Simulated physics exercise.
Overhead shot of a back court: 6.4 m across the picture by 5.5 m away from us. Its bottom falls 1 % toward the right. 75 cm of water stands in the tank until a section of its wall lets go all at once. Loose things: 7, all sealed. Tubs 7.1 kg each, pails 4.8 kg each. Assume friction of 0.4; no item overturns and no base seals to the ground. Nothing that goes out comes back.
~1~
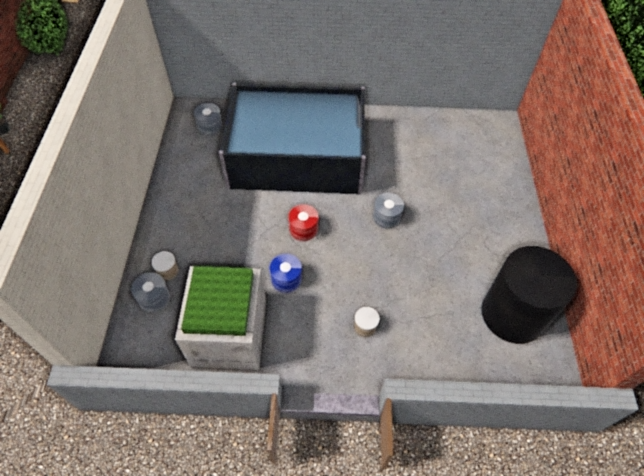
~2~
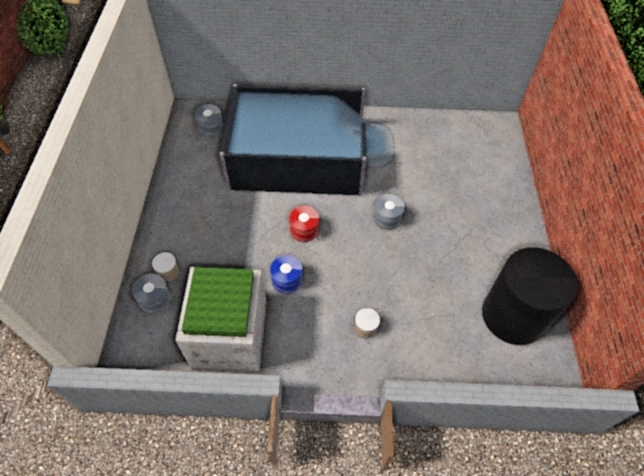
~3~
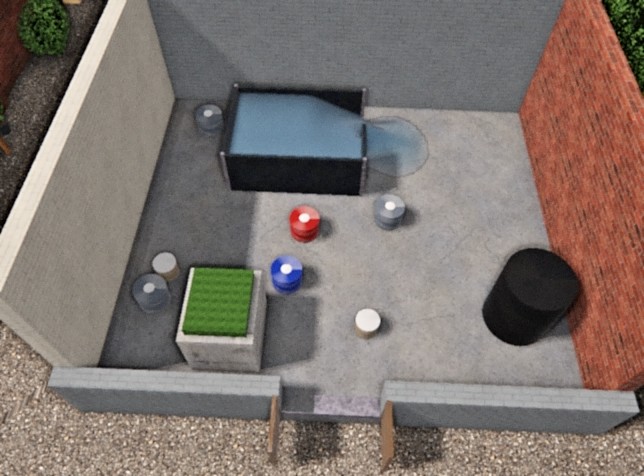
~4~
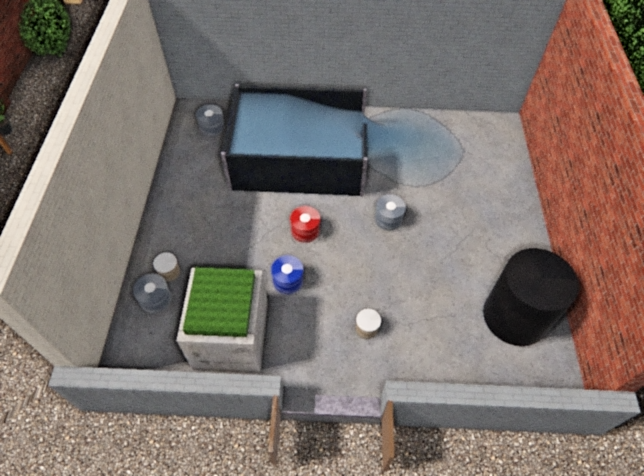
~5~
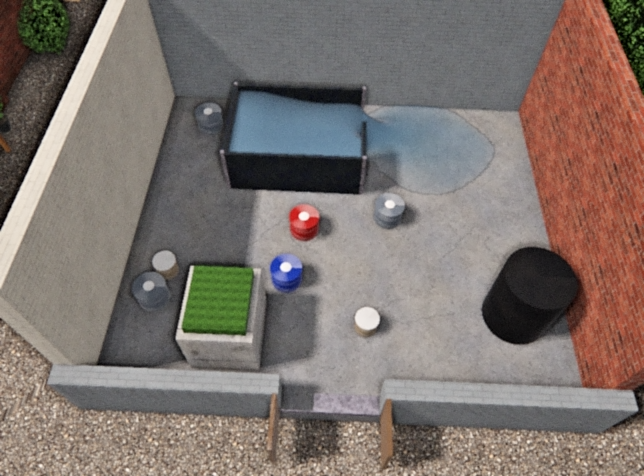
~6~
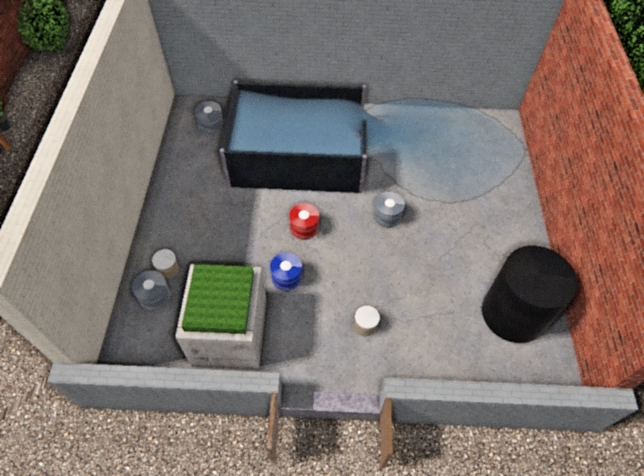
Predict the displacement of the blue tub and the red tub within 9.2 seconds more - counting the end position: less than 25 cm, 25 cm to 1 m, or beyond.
Blue tub: Makes a long trip. Red tub: Makes a modest move.
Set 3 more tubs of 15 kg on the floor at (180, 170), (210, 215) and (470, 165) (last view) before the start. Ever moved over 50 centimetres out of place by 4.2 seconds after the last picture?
Within it, within it, beyond it.
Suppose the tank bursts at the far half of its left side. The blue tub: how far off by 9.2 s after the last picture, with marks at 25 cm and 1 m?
Outcome for the blue tub: It is borne far off.
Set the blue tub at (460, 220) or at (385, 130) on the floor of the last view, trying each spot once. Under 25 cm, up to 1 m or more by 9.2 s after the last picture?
In that order: It goes a long way; it goes a long way.
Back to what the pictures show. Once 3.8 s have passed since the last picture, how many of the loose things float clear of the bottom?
Total: 0.
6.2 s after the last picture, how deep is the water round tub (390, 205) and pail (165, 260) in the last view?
Close to 3 and 2 centimetres.
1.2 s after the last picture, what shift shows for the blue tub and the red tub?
Shifts: Around 0 and 0 cm.
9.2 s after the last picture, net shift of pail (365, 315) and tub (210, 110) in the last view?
140 cm and 5 cm, respectively.
Then, 1.2 s after the last picture the blue tub is near (286, 266), 0.0 m from its start, aground; the red tub is near (304, 215), 0.0 m from its start, aground; 0 of 7 are out; 0 afloat.
Then, 3.8 s after the last picture the blue tub is near (286, 266), 0.0 m from its start, aground; the red tub is near (304, 215), 0.0 m from its start, aground; 0 of 7 are out; 0 afloat.
Then, 6.2 s after the last picture the blue tub is near (214, 240), 1.1 m from its start, aground; the red tub is near (296, 212), 0.1 m from its start, aground; 0 of 7 are out; 0 afloat.
Then, 9.2 s after the last picture the blue tub is near (162, 190), 2.4 m from its start, afloat; the red tub is near (288, 186), 0.6 m from its start, afloat; 0 of 7 are out; 3 afloat.
